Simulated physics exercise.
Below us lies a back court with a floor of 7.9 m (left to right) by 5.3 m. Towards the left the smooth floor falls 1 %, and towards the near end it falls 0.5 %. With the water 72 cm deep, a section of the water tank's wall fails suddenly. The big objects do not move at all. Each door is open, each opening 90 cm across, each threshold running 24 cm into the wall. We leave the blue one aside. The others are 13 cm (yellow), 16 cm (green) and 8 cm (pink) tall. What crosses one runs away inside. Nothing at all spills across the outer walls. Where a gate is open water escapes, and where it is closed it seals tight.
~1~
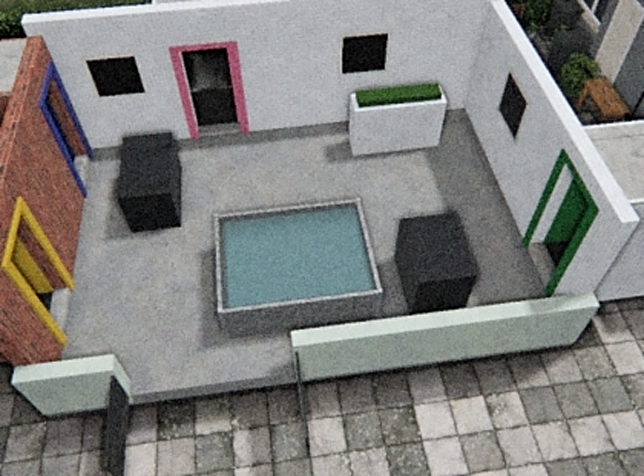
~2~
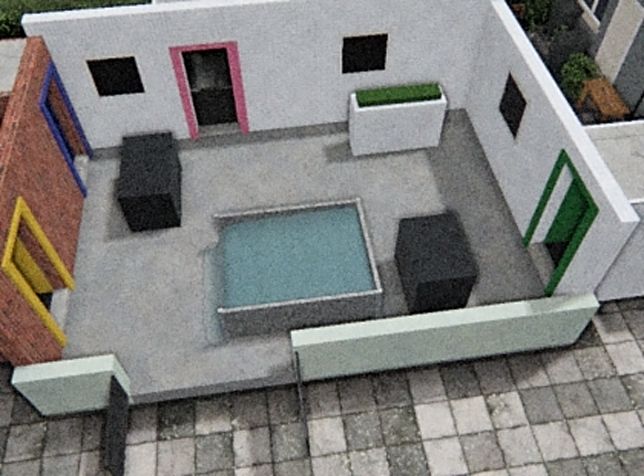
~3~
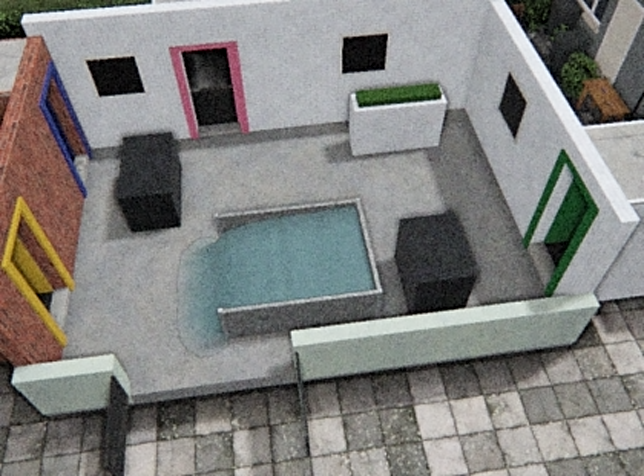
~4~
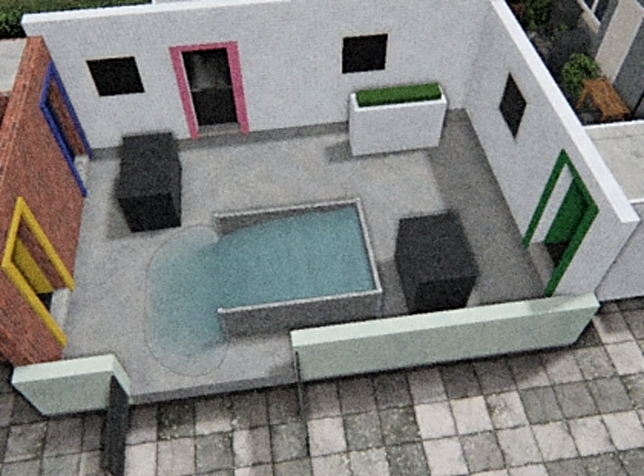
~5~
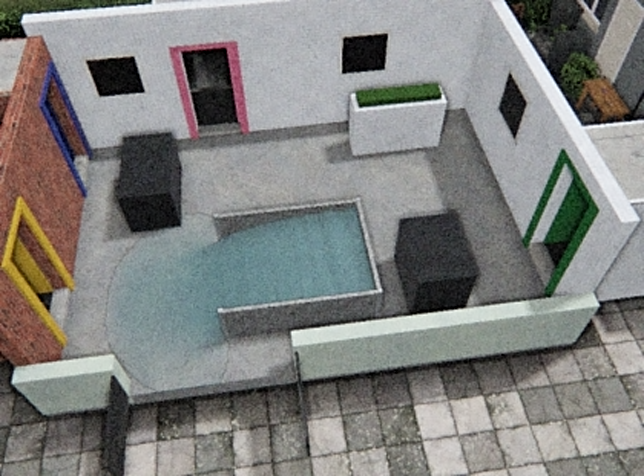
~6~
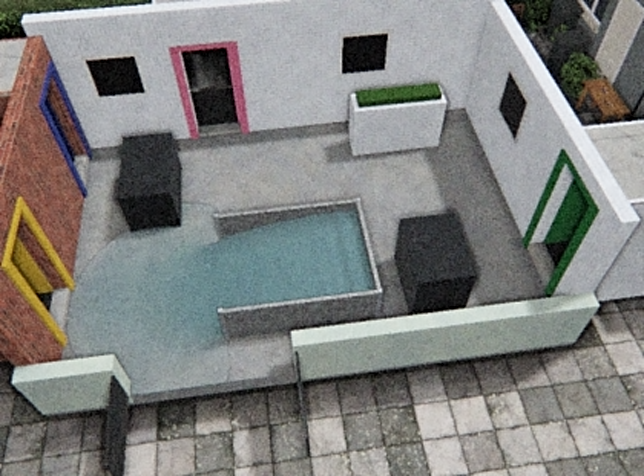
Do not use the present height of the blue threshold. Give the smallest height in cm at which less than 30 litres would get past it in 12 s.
Close to 16 cm is just enough.
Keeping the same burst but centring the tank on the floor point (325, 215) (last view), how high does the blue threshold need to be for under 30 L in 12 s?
Roughly 14.5 centimetres.
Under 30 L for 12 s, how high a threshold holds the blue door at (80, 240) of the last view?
Roughly 26 cm, give or take.
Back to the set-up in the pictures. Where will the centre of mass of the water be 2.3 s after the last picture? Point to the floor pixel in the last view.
Roughly (168, 277).
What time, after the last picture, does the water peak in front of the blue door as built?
Some 4.5 s, more or less.
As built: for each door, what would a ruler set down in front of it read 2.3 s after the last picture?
Blue door 9 cm, yellow door 33 cm, green door 0 cm, pink door 2 cm.
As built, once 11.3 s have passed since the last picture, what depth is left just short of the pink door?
You'd measure close to 3.0 cm there.
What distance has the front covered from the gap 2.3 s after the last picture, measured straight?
Distance from gap: Approx. 4.6 m.
Then, 0.7 s after the last picture water covers 25 % of the floor, deepest (45 cm) near (58, 390); it has not reached the blue door.
Then, 2.3 s after the last picture water covers 30 % of the floor, deepest (34 cm) near (68, 318); 9 cm at the blue door, 0 litres in over its 15 cm threshold.
Then, 11.3 s after the last picture water covers 95 % of the floor, deepest (9 cm) near (58, 390); 6 cm at the blue door, 36 litres in over its 15 cm threshold.
At the blue door as built, the water peaked near 22 cm, 4.3 s after the last picture.
Run again over the same 12 s with other heights there, 52 litres in over 13.5 cm, 18 litres over 18 cm. The limit of 30 litres is kept from about 16 cm up.
